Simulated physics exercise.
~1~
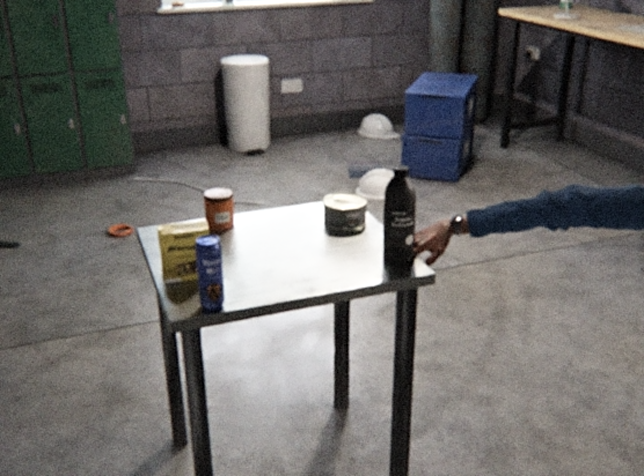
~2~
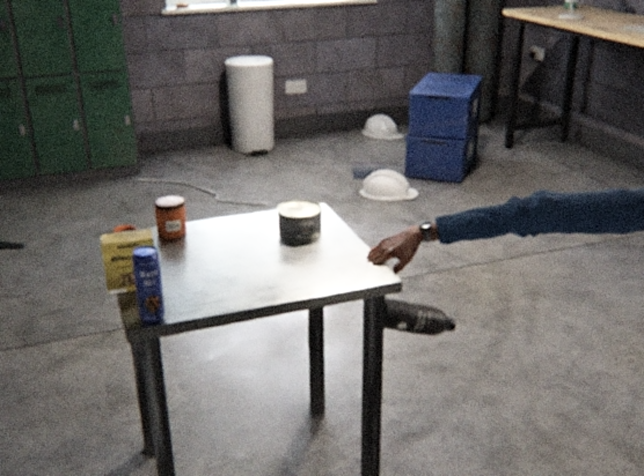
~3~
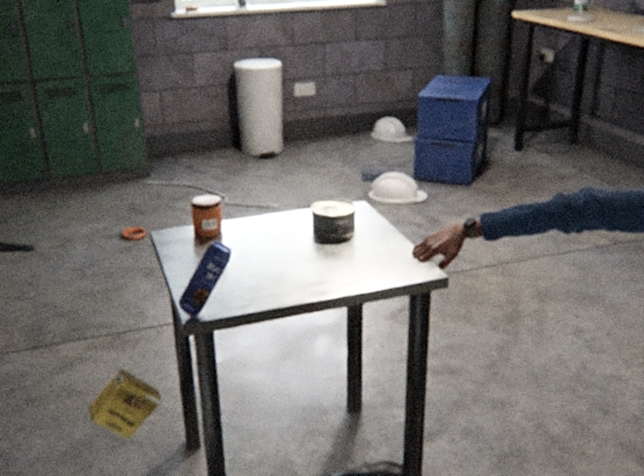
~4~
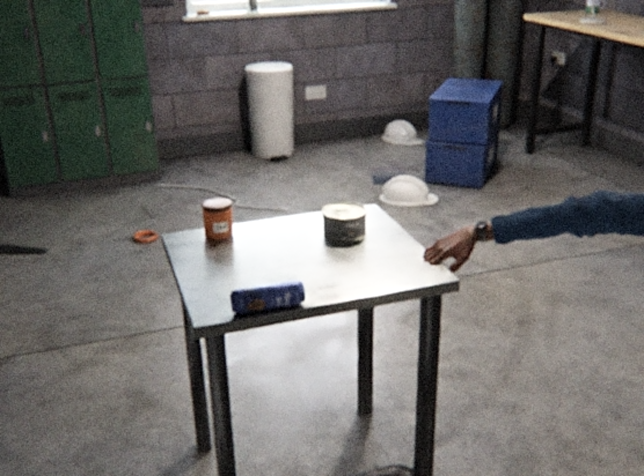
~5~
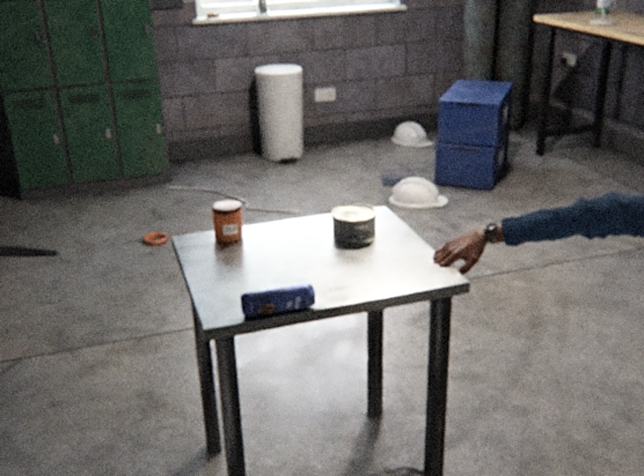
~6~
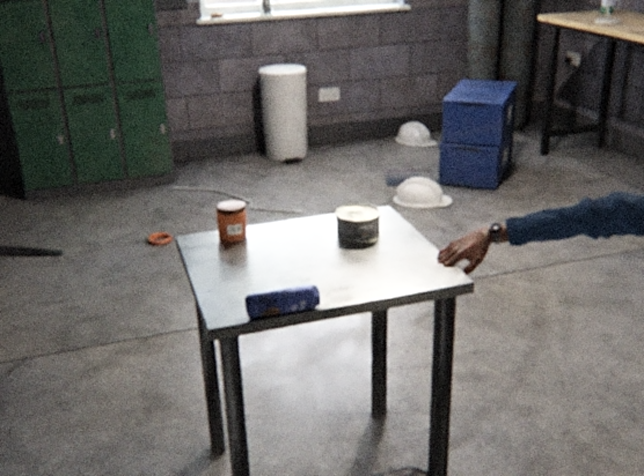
In a workshop with green lockers and a grey block wall, seen from slightly above, a small metal table holds a black bottle at the right, a yellow packet and blue can at the near left, and an orange jar and grey tub farther back. A hand reaching in from the right shoves the table left, and the bottle drops off the right side. The table is then jerked back right; the packet tumbles off the left side and the can tips over. The can ends on its side near the front edge, with the jar and tub still upright.
